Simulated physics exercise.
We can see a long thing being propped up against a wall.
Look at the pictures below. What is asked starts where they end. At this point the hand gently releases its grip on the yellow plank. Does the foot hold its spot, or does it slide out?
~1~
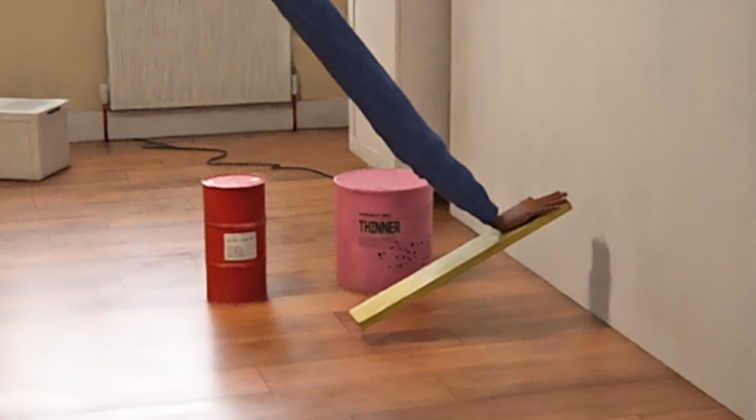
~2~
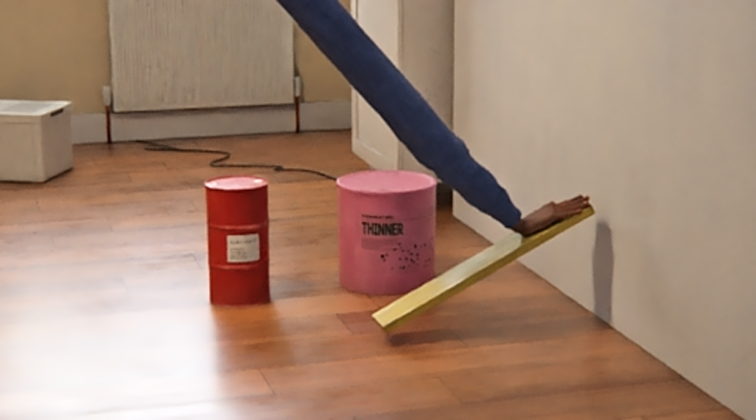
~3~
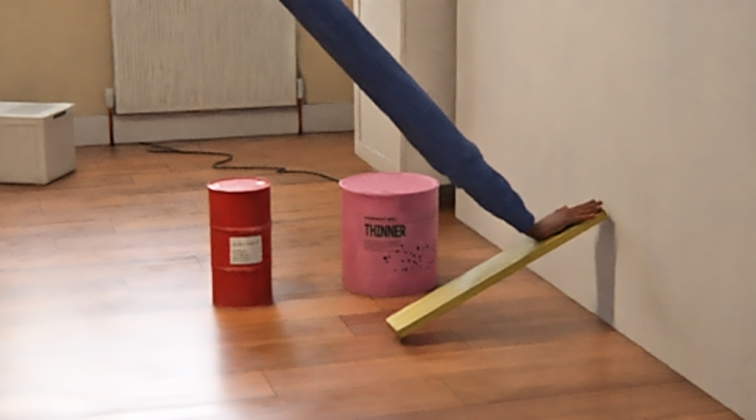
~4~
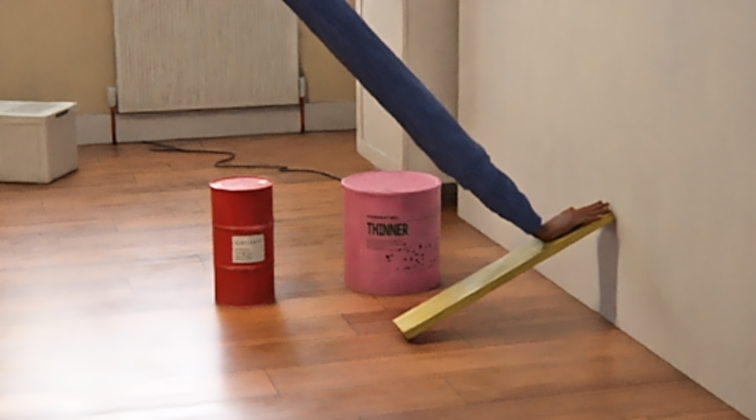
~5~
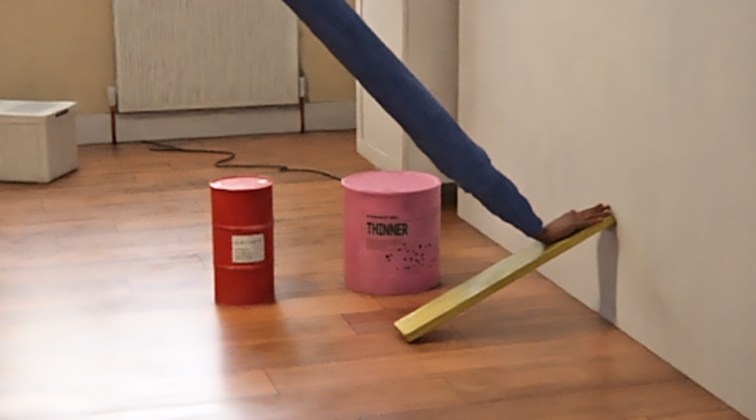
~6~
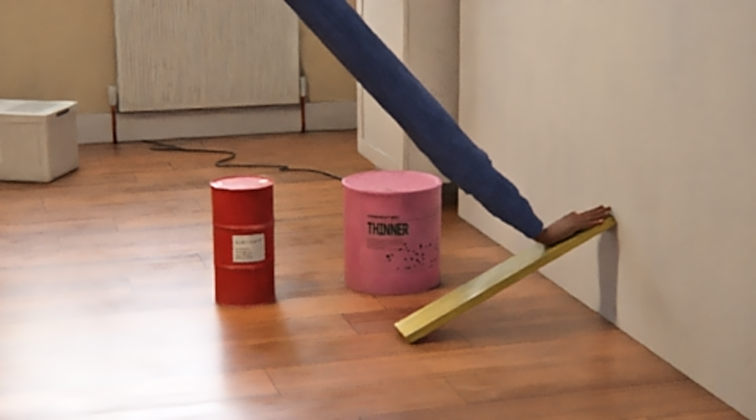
Skids.
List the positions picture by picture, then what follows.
On its way; yellow plank (461, 260); pink pail (384, 229), in the first frame.
On its way; yellow plank (484, 264); pink pail (387, 231), in the second frame.
On its way; yellow plank (497, 269); pink pail (389, 233), in the third frame.
On its way; yellow plank (504, 270); pink pail (392, 232), in the fourth frame.
Leant on the wall, still held; yellow plank (505, 272); pink pail (392, 232), in the fifth frame.
Leant on the wall, still held; yellow plank (506, 274); pink pail (392, 231), in the sixth frame.
Then, 0.40 s past the last view, yellow plank leaning 17° more than when let go near (495, 308).
Then, 0.50 s past the last view, yellow plank leaning 27° more than when let go near (493, 324).
Finally, moved from the start, yellow plank; the other 2 still in place. Final places as the last picture's camera would see them, yellow plank near (493, 325). The plank slides down.
